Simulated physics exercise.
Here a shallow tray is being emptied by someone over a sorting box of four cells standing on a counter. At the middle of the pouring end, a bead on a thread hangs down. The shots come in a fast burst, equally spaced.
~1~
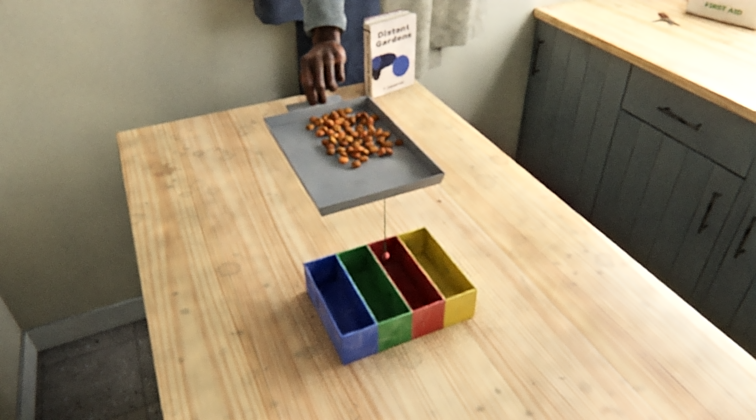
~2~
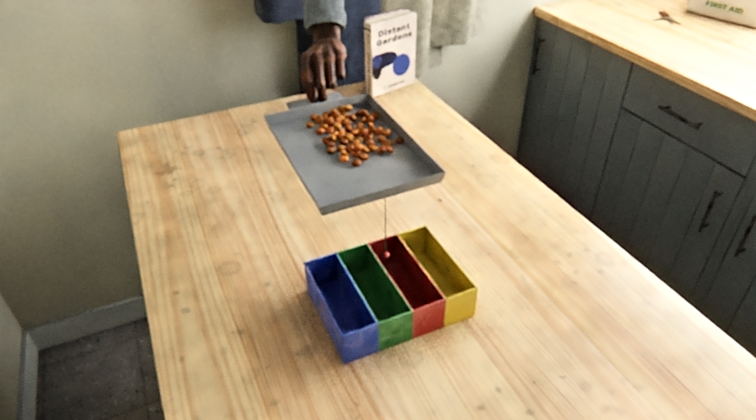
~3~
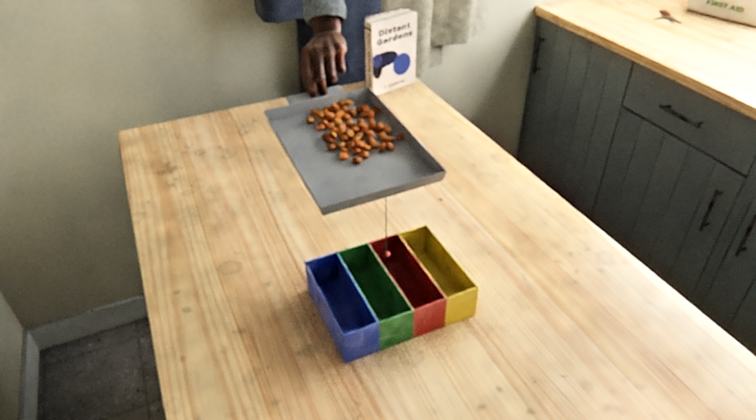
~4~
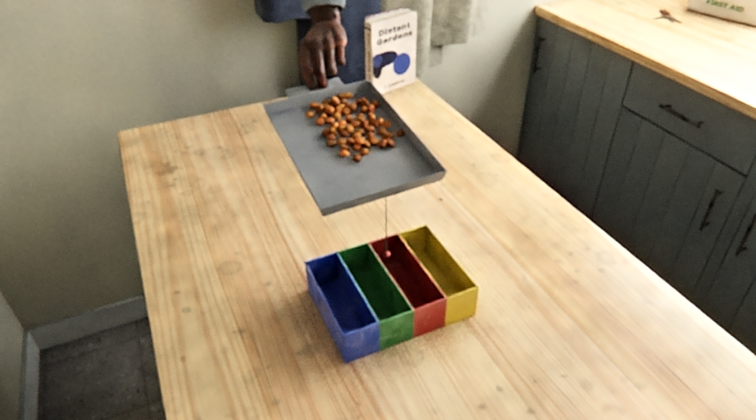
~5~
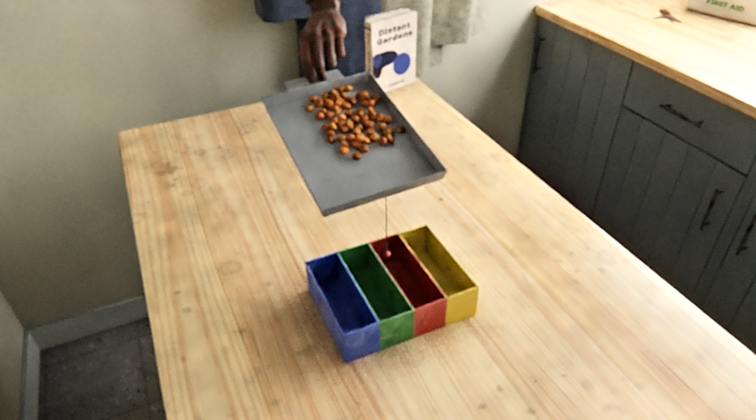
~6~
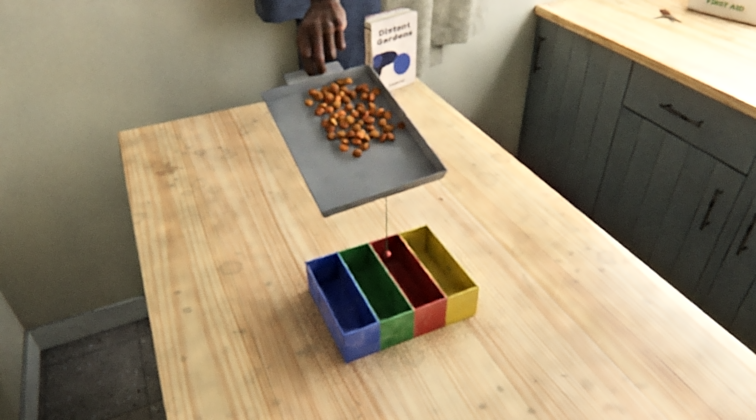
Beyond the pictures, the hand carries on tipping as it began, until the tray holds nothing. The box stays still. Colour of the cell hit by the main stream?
Blue.
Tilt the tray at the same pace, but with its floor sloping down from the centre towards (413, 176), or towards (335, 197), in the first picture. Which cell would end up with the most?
The yellow cell; the blue one.
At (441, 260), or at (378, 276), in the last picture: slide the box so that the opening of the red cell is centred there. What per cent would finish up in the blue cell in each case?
Close to 30 in a hundred, then close to 10 in a hundred.
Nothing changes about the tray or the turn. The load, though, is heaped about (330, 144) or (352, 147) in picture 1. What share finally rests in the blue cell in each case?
It's 60 percent the first time and 40 percent the second.
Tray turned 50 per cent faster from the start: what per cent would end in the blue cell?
Result: About 50 per cent.
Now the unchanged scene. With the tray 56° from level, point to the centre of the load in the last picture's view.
(355, 194).
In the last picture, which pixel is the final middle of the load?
Roughly at pixel (357, 316).
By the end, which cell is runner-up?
The green cell.
Soon after the last picture, tray tipped steeply; nearly all on the tray; a small part falling or outside the box.
A little later, tray tipped right over; about two thirds on the tray; about a quarter in the blue cell; a small part in the green cell; a small part falling or outside the box.
Later still, tray tipped past a quarter turn; about half in the blue cell; about a third in the green cell; a small part in the red cell; a small part falling or outside the box.
At rest, tray tipped past a quarter turn; about half in the blue cell; about a third in the green cell; a small part in the red cell; none in the yellow cell; a small part outside the box.
